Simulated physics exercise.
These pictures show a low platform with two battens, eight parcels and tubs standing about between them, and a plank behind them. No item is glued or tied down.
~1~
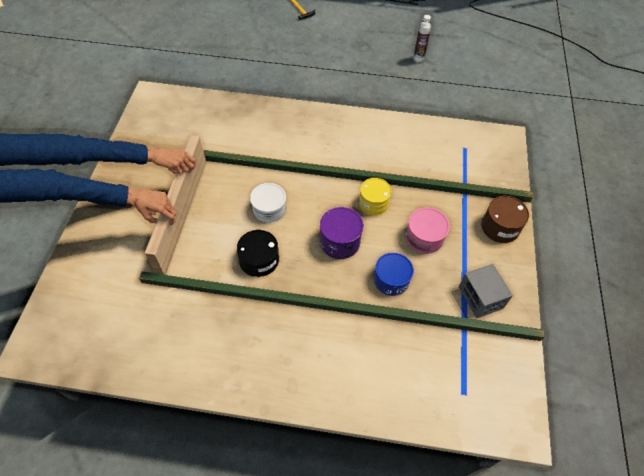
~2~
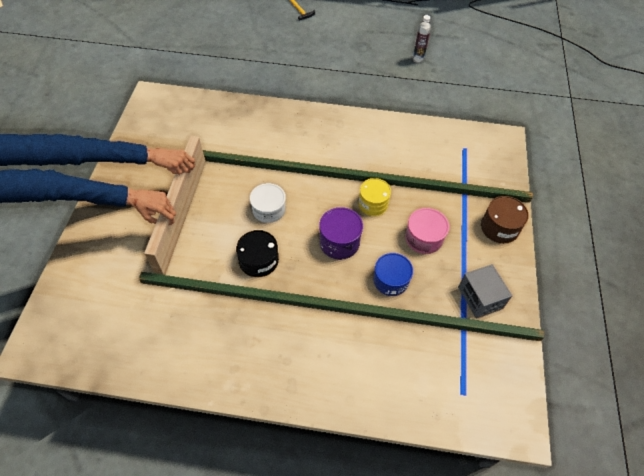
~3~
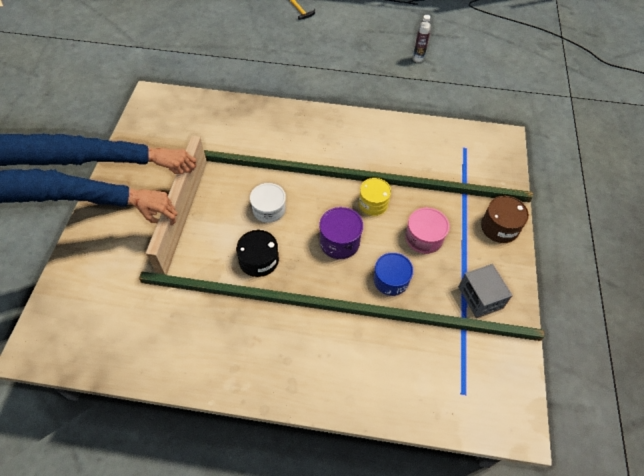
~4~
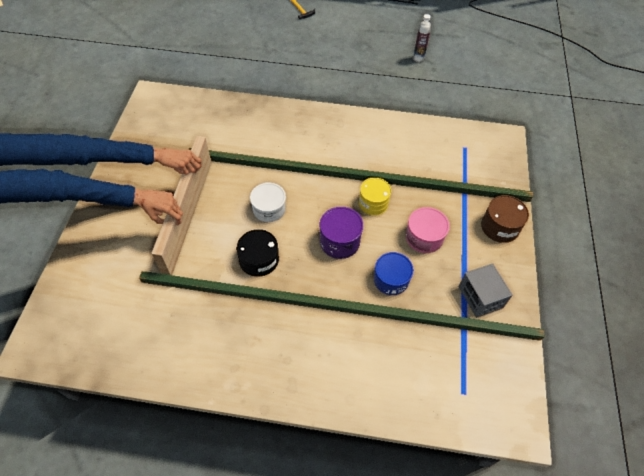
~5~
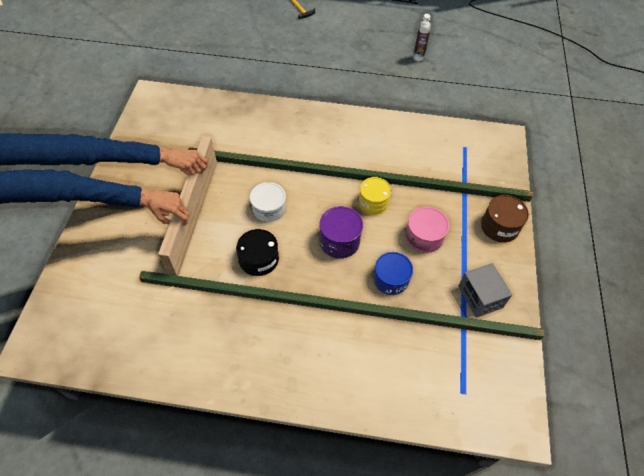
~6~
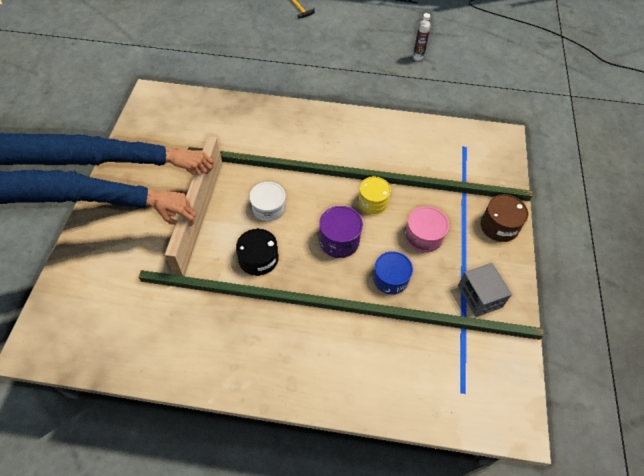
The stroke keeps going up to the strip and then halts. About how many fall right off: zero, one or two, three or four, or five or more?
You'd find the ones that came down come in at a one or two here.
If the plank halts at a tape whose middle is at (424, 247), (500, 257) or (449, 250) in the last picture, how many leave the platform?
The counts come to 0, then 4, then 1.
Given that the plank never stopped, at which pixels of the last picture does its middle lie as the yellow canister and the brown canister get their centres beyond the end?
The middle is at (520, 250) when it's the yellow canister, and at (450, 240) when it's the brown canister.
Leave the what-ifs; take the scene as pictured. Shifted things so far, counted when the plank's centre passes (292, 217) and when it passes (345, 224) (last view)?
I make it 2 at the first spot and 5 at the other.
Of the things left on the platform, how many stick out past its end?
Answer: 2.
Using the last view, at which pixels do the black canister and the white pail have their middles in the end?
Same order as the question: First (487, 299), second (484, 232).
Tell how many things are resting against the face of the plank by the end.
Contact count: 3.
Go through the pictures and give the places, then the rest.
Brown canister (505, 219); grey crate (485, 291); pink pail (427, 231); plank (179, 203); tape (465, 253), in the first frame.
Grey crate (484, 291); plank (178, 203), in the second frame.
Pink pail (427, 231); yellow canister (375, 197), in the third frame.
Brown canister (505, 219); purple pail (341, 233), in the fourth frame.
Grey crate (484, 290); blue pail (393, 274), in the fifth frame.
Brown canister (504, 218); grey crate (484, 290); pink pail (426, 230); plank (197, 204); tape (464, 252), in the sixth frame.
A little later, none off yet; brown canister at rest near (504, 218); grey crate at rest near (484, 290); pink pail at rest near (426, 230).
Next, none off yet; brown canister at rest near (504, 218); grey crate at rest near (484, 290); pink pail shifted a little near (446, 229).
When it is over, the number that fall off is one or two; down, grey crate and brown canister.
